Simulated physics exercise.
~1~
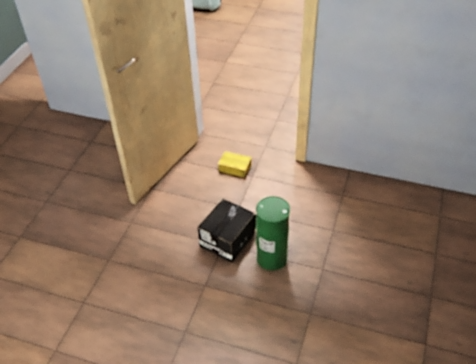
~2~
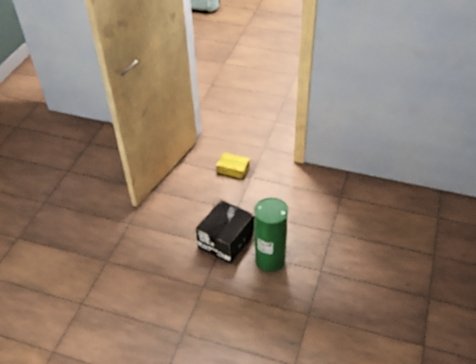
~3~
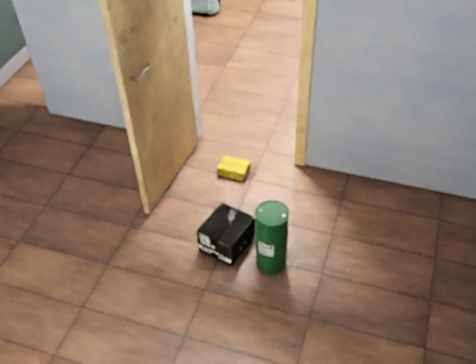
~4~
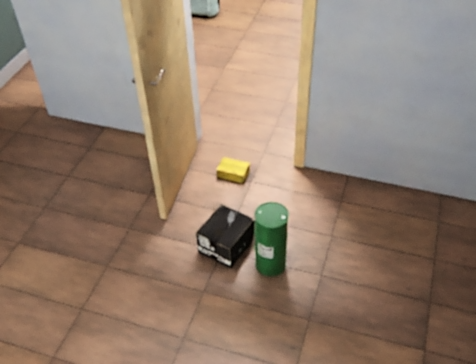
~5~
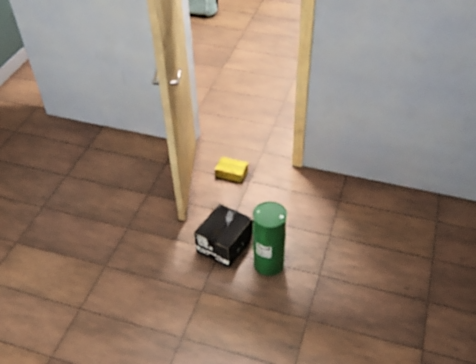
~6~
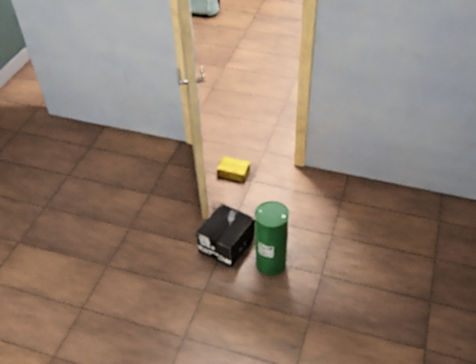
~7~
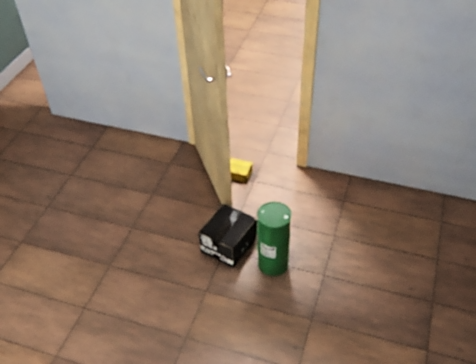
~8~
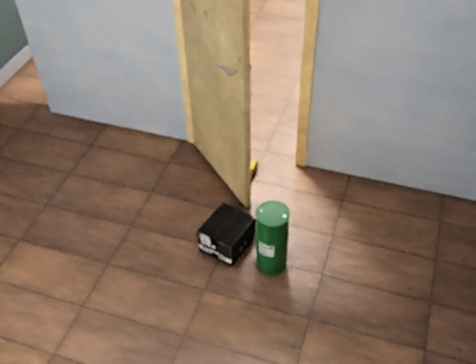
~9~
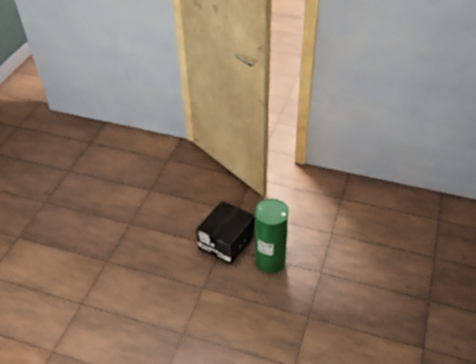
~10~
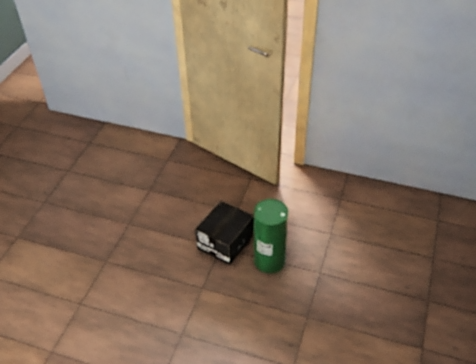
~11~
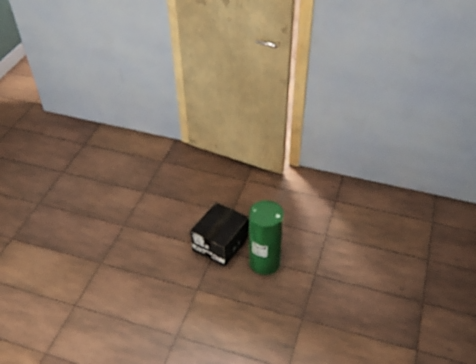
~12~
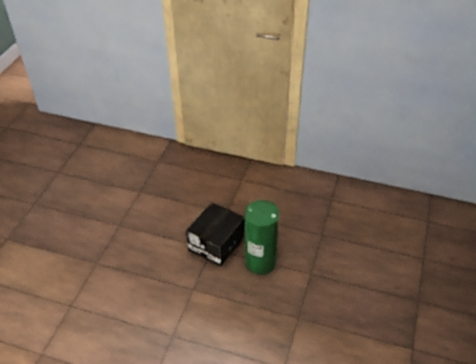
A wooden door swings slowly shut, hiding the yellow box in the doorway behind it.
